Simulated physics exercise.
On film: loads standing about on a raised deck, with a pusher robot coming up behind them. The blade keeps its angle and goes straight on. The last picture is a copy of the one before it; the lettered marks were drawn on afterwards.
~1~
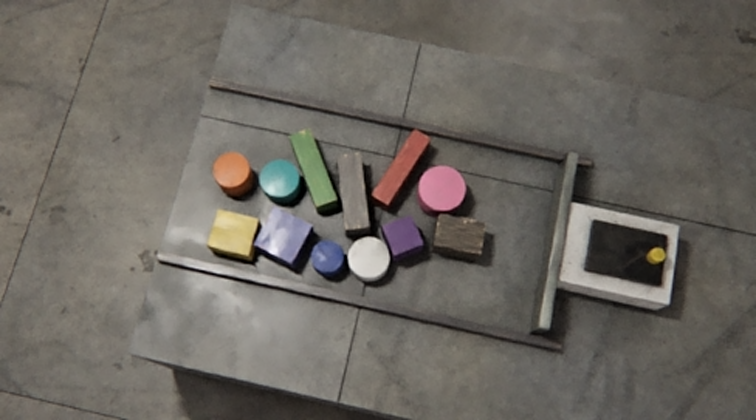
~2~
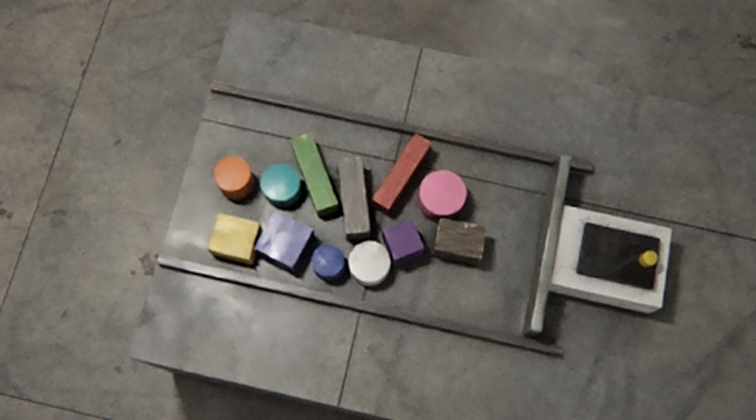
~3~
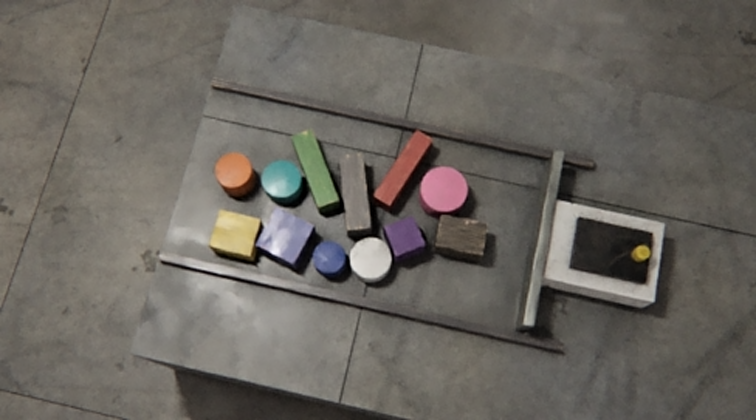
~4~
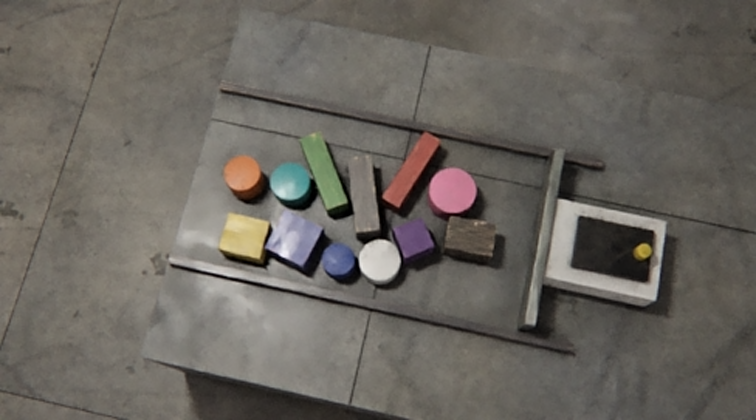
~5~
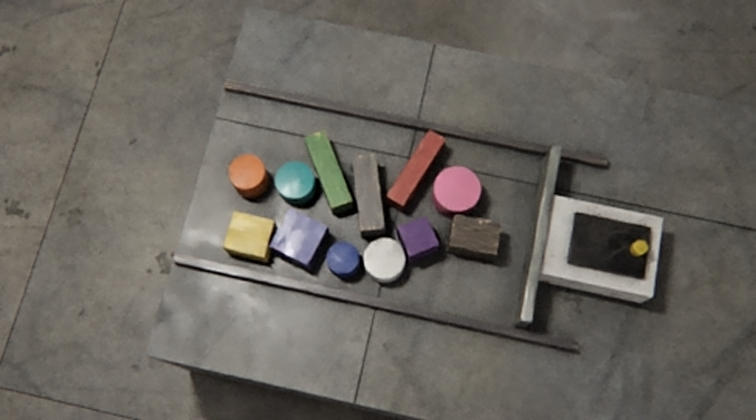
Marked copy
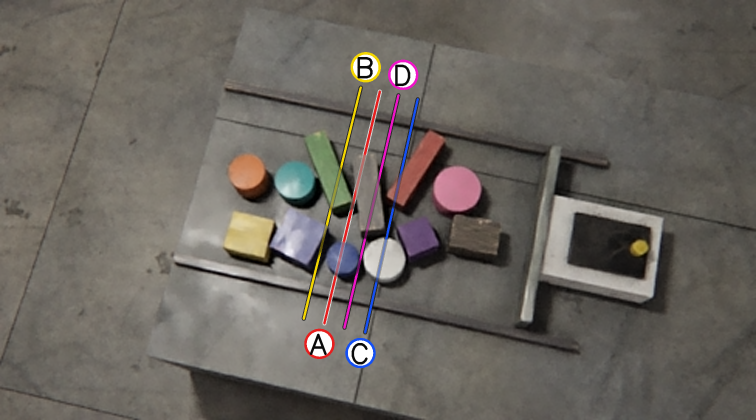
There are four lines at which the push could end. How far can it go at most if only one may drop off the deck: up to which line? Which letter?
No second one falls up to B.
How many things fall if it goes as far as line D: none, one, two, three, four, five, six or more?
By then, none.
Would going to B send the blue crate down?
By then, no.
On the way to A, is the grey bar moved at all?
Yes.
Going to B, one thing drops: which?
The orange canister.
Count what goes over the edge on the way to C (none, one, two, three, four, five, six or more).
The count is none.
On the marked copy, A at (353, 203); B at (333, 199); C at (392, 211); D at (372, 207).
With B. Early on, robot (528, 228); blue canister (328, 263); white canister (365, 269).
Further on, robot (452, 212); orange canister (226, 176); yellow crate (243, 232).
At the end, robot (395, 200); orange canister over the edge; yellow crate (183, 226); one fallen.
As for the rest, A is within the limit but short; C is within the limit but short; D is within the limit but short.
